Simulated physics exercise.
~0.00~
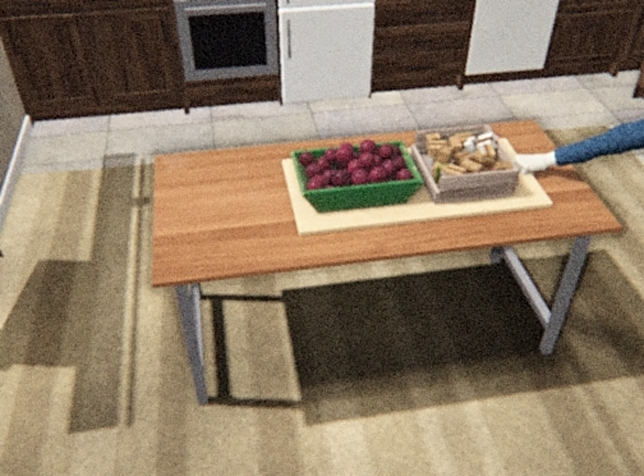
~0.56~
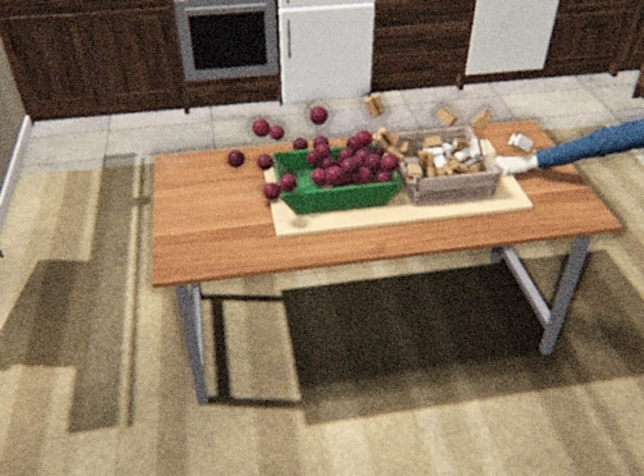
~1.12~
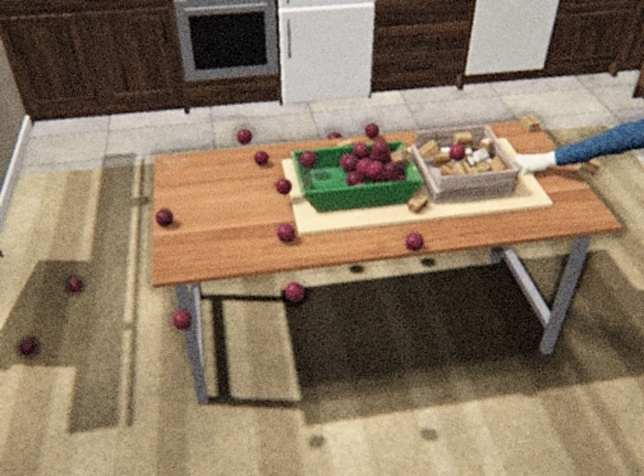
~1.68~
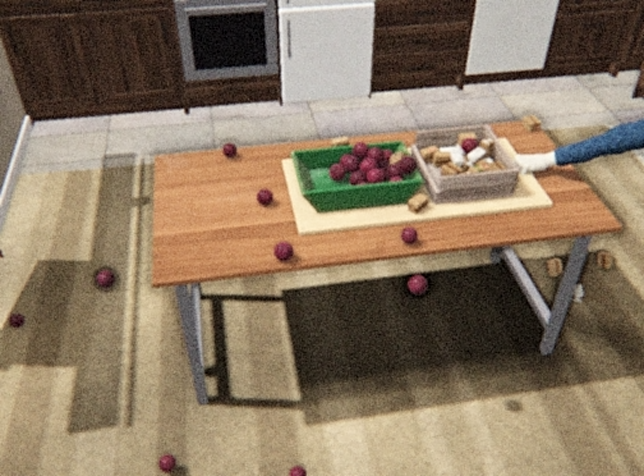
A board holding a green tub of red onions and a wooden tub of little parcels is shaken left and back on a table by a blue-sleeved arm, flinging many onions and several parcels out, some onto the floor, before the tubs rest still, partly emptied.
